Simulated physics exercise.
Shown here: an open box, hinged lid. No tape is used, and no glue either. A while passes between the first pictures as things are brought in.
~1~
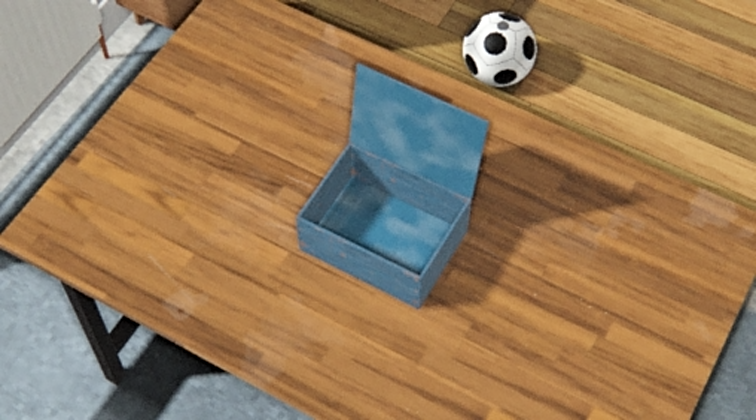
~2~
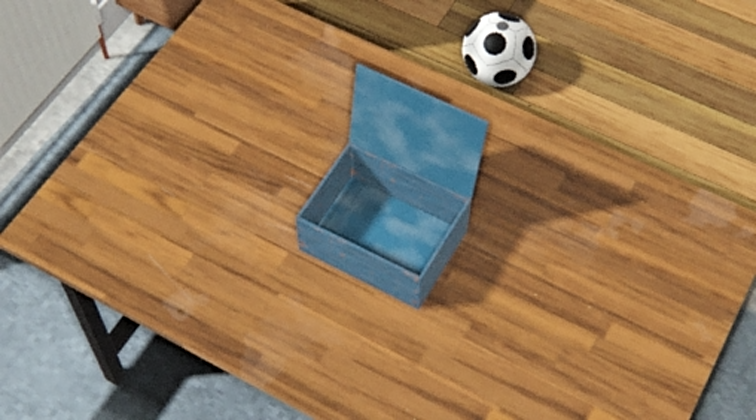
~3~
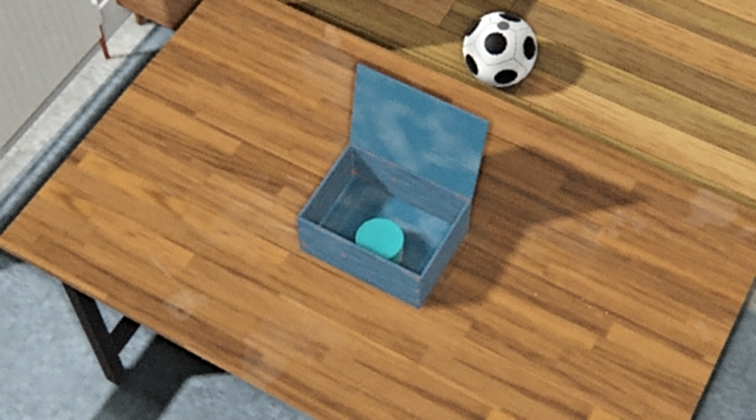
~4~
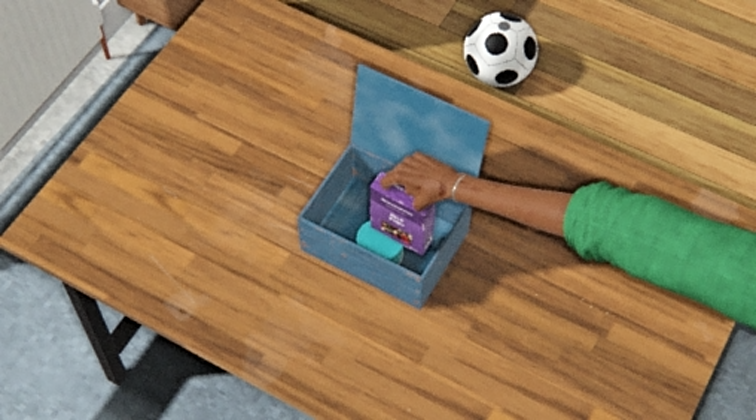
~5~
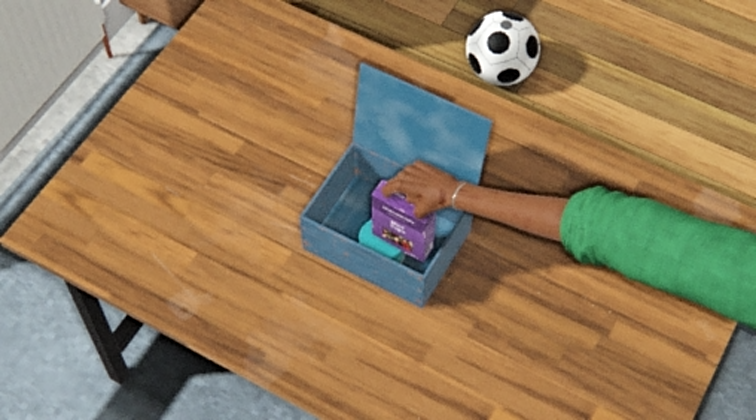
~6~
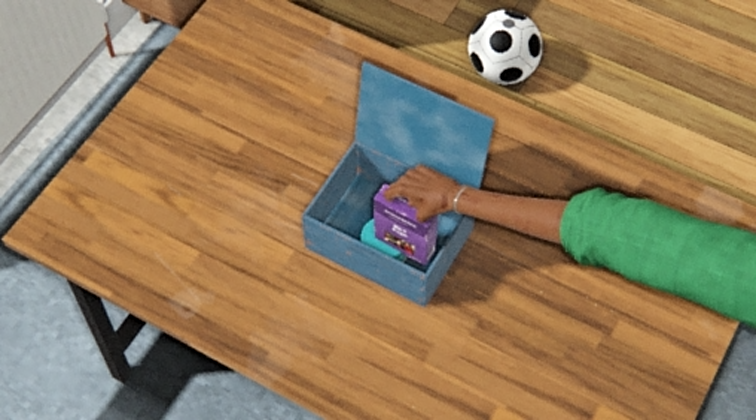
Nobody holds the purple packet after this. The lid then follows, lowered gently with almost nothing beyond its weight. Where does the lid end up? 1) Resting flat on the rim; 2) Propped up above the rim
Propped up above the rim (2).
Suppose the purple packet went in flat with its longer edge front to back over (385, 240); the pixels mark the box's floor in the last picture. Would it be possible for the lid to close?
Well, in that case it fits down fine.
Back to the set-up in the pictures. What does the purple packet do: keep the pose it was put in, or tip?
By the end the purple packet has kept its angle.
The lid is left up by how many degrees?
I'd put it at roughly 35°.
Then, 1.10 s later than the last frame, lid starting down.
Then, 1.50 s later than the last frame, lid 66° above the rim.
Then, 1.70 s later than the last frame, lid 47° above the rim.
When it is over, lid 37° above the rim; both as before. End places, in pixels of the last picture, purple packet near (405, 226).
